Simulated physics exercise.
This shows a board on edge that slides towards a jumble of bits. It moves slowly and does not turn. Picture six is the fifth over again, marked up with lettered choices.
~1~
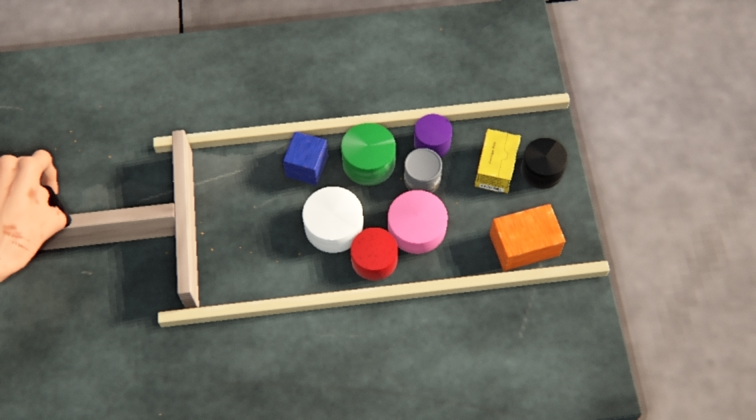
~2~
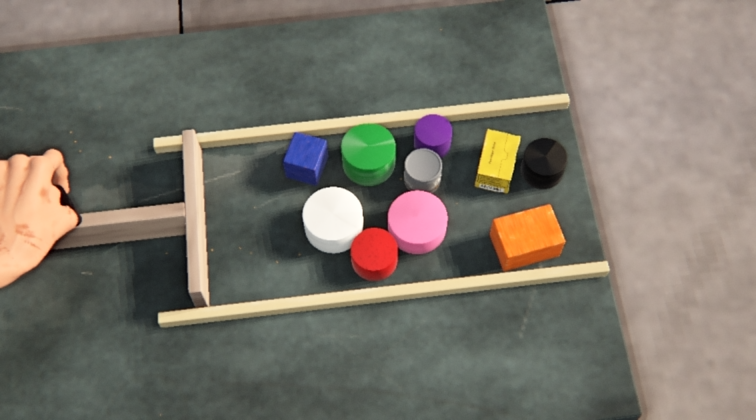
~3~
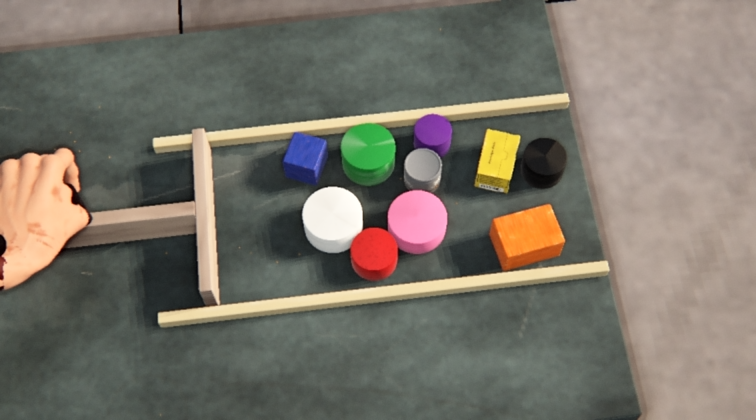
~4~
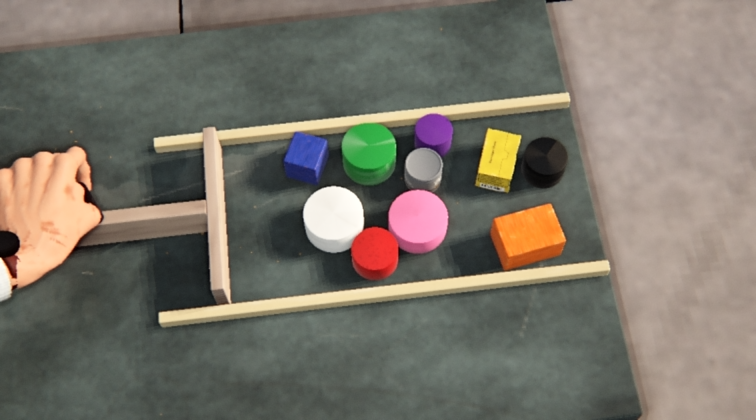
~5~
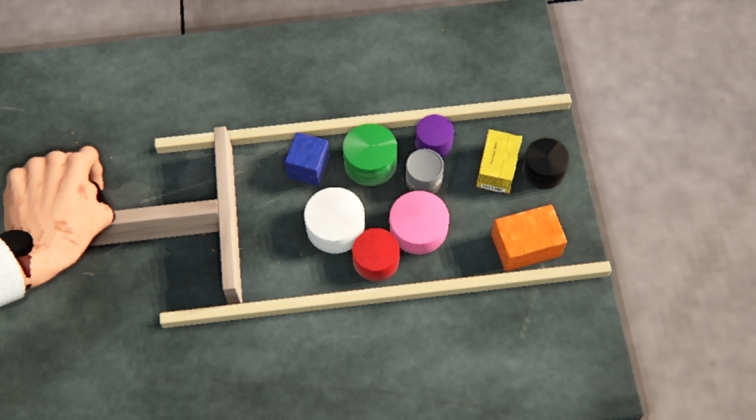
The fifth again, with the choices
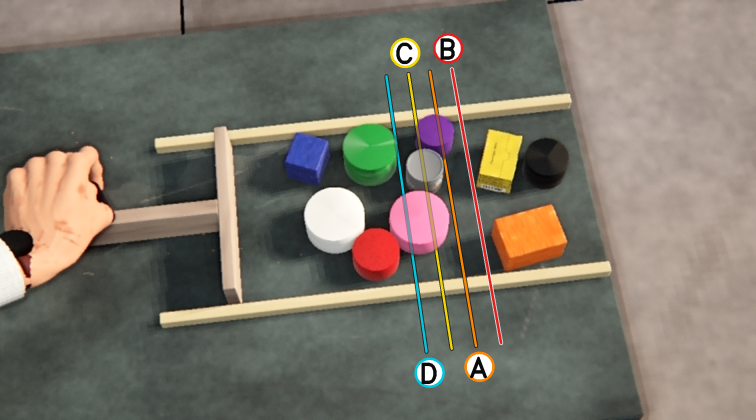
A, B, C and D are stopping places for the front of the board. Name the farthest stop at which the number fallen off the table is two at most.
B is the last line within the limit.
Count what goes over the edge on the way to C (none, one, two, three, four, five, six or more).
The count is none.
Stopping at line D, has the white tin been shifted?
Yes.
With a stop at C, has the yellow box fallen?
No.
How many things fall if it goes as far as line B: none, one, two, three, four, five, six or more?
By then, two.
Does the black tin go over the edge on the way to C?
By then, no.
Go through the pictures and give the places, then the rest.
The first picture shows pink tin (417, 223); red pot (374, 254); green tin (368, 154).
The second picture shows board (191, 208); purple tin (432, 137).
The third picture shows board (201, 207); yellow box (497, 161).
The fourth picture shows board (213, 205); grey jar (424, 172).
The fifth picture shows board (224, 205); blue block (308, 159); pink tin (419, 223); red pot (376, 255).
On the copy, A at (451, 200); B at (475, 197); C at (429, 202); D at (405, 205).
On B. First, board (315, 194); blue block (334, 149); red pot (383, 258).
Then, board (406, 184); black tin (556, 170); orange block (560, 245).
Finally, board (472, 177); orange block over the edge; black tin over the edge; two fallen.
By contrast, A is within the limit but short; C is within the limit but short; D is within the limit but short.
